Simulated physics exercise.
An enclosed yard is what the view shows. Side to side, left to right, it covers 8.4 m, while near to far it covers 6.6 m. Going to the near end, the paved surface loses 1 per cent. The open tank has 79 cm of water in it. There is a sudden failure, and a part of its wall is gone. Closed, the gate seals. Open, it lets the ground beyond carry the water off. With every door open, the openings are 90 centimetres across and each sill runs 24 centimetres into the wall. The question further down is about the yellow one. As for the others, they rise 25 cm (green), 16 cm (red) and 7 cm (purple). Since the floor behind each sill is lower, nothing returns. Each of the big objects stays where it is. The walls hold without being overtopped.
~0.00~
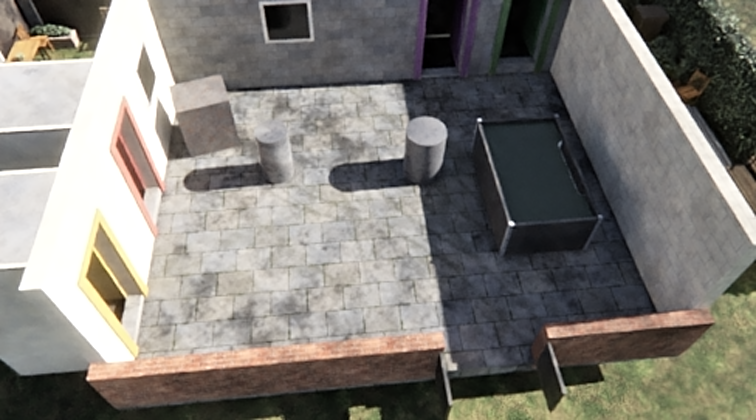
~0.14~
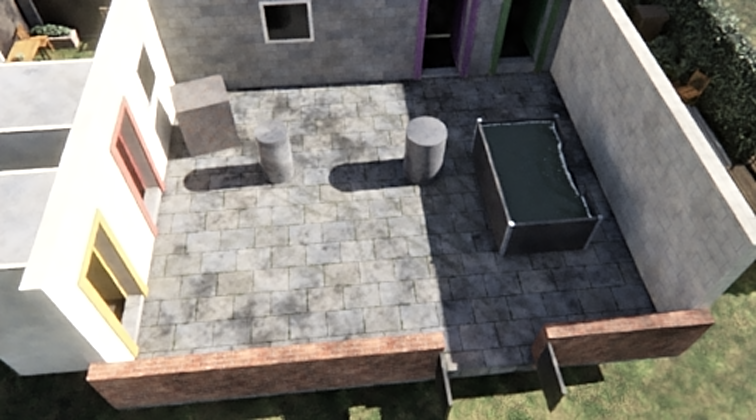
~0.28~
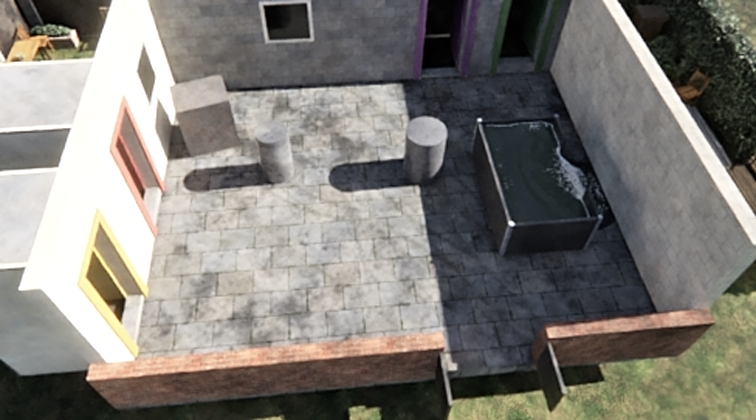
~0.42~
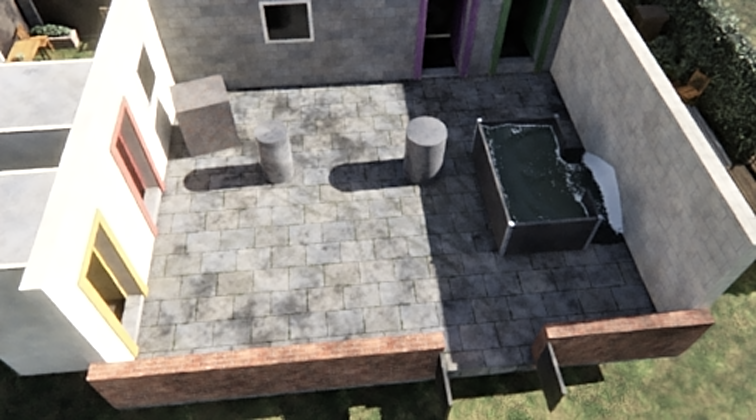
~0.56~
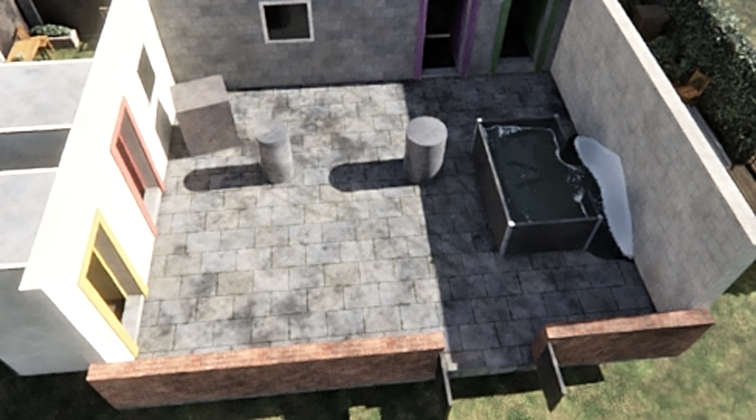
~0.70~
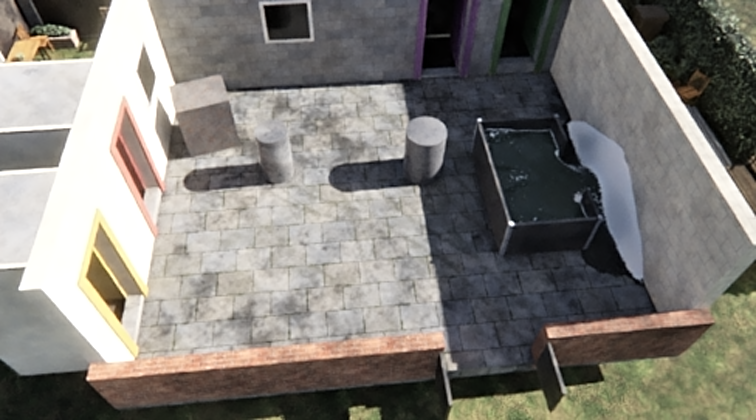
In a walled, paved yard with two stone cylinders, the dark water in an open tank broke out through its right side, then poured onto the paving and spread along the right-hand wall.
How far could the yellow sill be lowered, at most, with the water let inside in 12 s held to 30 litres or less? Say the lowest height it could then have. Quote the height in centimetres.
It could then stand at about 6.5 cm.
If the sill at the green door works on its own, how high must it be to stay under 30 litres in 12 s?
About 22 cm at green.
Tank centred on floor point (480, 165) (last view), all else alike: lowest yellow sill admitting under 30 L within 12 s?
Then close to 6.5 cm.
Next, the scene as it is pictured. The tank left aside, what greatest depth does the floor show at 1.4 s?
Up to some 55 cm.
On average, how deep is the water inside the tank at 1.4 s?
I'd put it at some 46 centimetres on average.
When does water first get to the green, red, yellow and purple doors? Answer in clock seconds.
Green 1.3 seconds, red 6.5 seconds, yellow 5.0 seconds, purple 1.8 seconds.
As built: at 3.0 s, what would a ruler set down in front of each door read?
At the green door the depth is 24 cm, at red 0 cm, at yellow 0 cm and at purple 10 cm.
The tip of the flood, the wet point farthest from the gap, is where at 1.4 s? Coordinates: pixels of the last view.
Close to pixel (547, 74).
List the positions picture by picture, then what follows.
In the first frame, the open tank at (534, 169) is whole and still, 79 cm deep; the yellow door at (118, 291) is dry.
In the second frame, the gap is at (566, 186), the front 0.3 m out at a hidden place; the back of the open tank holds 79 cm.
In the third frame, water pours out at (565, 186) and has run 0.8 m, to (610, 211); about 12 cm deep outside, 74 cm at the back.
In the fourth frame, water pours out at (565, 187) and has run 0.9 m, to (622, 237); about 20 cm deep outside, 67 cm at the back.
In the fifth frame, the front is at (631, 259), 1.2 m from the gap at (565, 186); 1.9 m2 of floor is wet, 68 cm left at the back.
In the sixth frame, water pours out at (566, 186) and has run 1.6 m, to (642, 283); about 17 cm deep outside, 67 cm at the back; 7.7 m in a straight line remain to the yellow door at (118, 291).
After 1.4 s water covers 15 % of the floor, deepest (55 cm) near (600, 196); it has not reached the yellow door.
After 3.0 s water covers 35 % of the floor, deepest (31 cm) near (600, 196); it has not reached the yellow door.
After 12.0 s water covers 100 % of the floor, deepest (12 cm) near (288, 370); 9 cm at the yellow door, 0 litres in over its 11 cm sill.
At the yellow door as built, the water arrived by 5.1 s and peaked near 11 cm at 9.4 s.
Run again over the same 12 s with other heights there, 47 litres in over 5.5 cm, 14 litres over 7.5 cm. The limit of 30 litres is kept from about 6.5 cm up.
